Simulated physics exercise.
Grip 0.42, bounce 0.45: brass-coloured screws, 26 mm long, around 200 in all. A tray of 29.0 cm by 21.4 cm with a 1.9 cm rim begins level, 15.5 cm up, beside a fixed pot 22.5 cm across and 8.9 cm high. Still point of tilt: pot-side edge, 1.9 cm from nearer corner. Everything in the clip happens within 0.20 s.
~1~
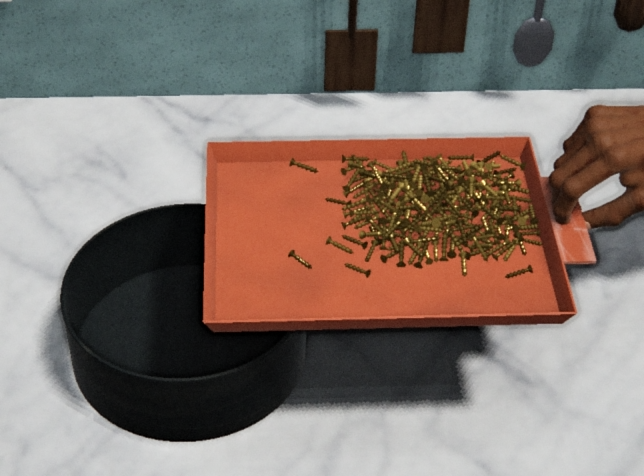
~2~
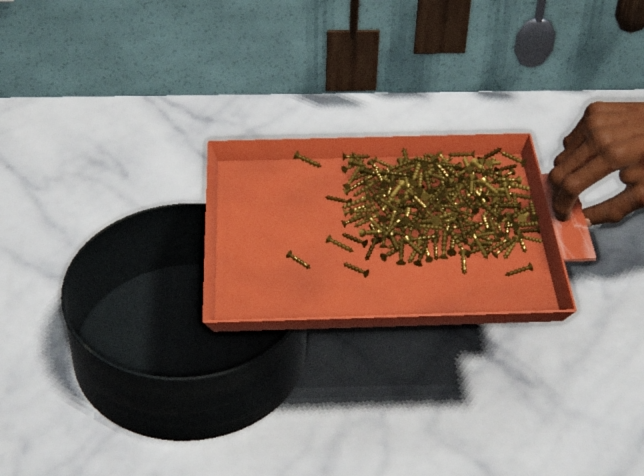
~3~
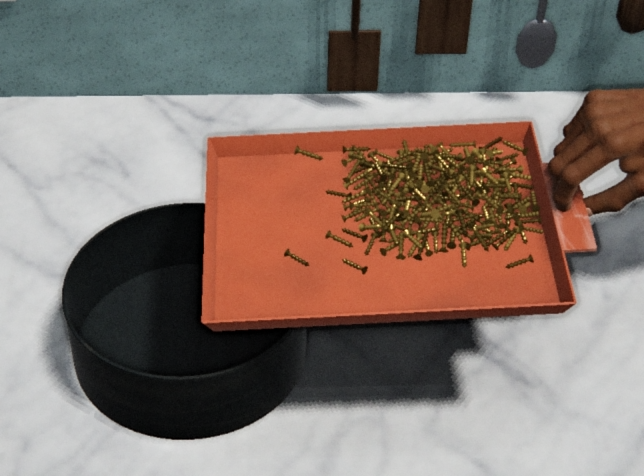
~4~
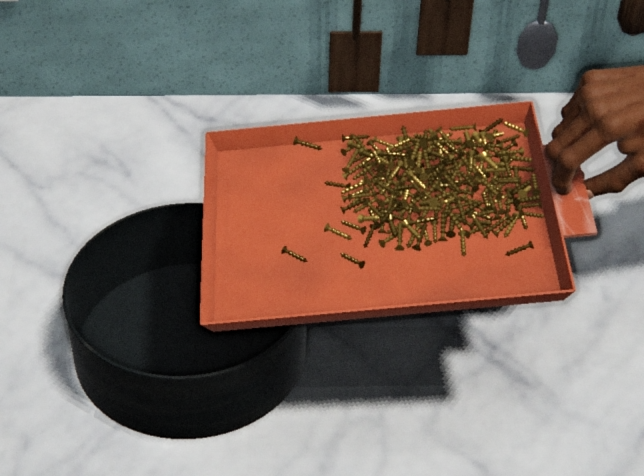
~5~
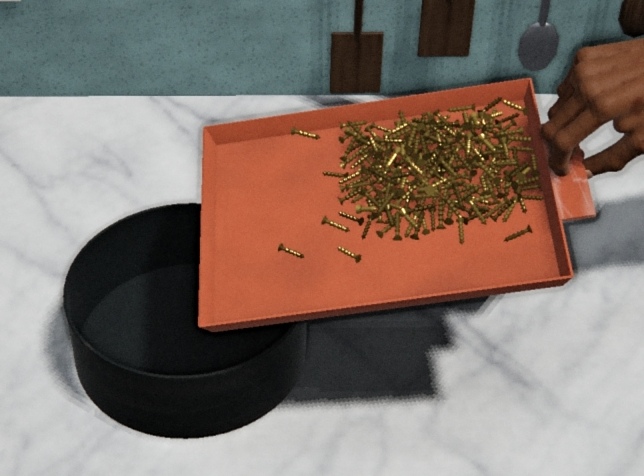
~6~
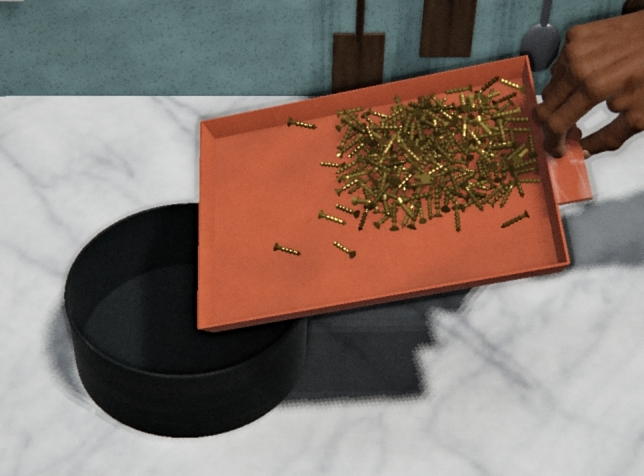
On a white marble counter before a teal wall with hanging utensils, seen from above at a slant by a still camera, a hand holds an orange tray at right. A heap of brass-coloured screws lies toward the tray's right, its left edge over a round black pot. The hand steadily raises the right end, tilting the tray leftward, while the screws stay bunched and rise with it.
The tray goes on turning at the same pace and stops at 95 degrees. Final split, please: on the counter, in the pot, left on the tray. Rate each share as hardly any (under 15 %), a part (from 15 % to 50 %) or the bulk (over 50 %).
Counter: The bulk; pot: Hardly any; left on the tray: Hardly any.
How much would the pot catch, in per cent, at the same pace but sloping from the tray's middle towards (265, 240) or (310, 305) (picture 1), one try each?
Estimate: Some 85 % and some 0 % respectively.
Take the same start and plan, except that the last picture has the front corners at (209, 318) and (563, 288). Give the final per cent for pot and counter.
In the pot: 0 per cent; on the counter: 100 per cent.
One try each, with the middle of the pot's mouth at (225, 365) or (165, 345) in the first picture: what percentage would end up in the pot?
First try about 75 per cent, second try about 95 per cent.
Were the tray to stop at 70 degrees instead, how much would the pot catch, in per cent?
It would be near 5 per cent.
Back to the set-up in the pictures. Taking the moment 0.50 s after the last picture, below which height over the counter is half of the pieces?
About 14 centimetres.
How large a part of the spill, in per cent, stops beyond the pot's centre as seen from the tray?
100 %.
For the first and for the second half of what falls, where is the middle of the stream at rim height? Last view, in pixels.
At roughly (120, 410) first, later on at (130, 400).
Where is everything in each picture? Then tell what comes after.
The first frame shows tray tilt 0 degrees, front corners at (213, 315) and (566, 307); middle of the pieces at (439, 206); pot at (185, 286).
The second frame shows tray tilt 1 degrees, front corners at (213, 315) and (566, 304); middle of the pieces at (439, 203).
The third frame shows tray tilt 3 degrees, front corners at (212, 315) and (565, 297), lowest corner left front; middle of the pieces at (440, 195).
The fourth frame shows tray tilt 8 degrees, front corners at (210, 316) and (564, 284), lowest corner left front; middle of the pieces at (439, 182).
The fifth frame shows tray tilt 13 degrees, front corners at (208, 318) and (562, 270), lowest corner left front; middle of the pieces at (431, 161).
The sixth frame shows tray tilt 18 degrees, front corners at (206, 319) and (558, 257), lowest corner left front; middle of the pieces at (427, 147); pot at (187, 284).
Then, 0.30 s after the last picture, tilt 56 degrees; the tray holds 100 %, the pot 0 %.
Then, 0.50 s after the last picture, tilt 81 degrees; the tray holds 35 %, the pot 0 %.
Then, 0.82 s after the last picture, tilt 95 degrees; the tray holds 0 %, the pot 5 %.
In the end, counter 95 %, pot 5 %, tray 0 %.
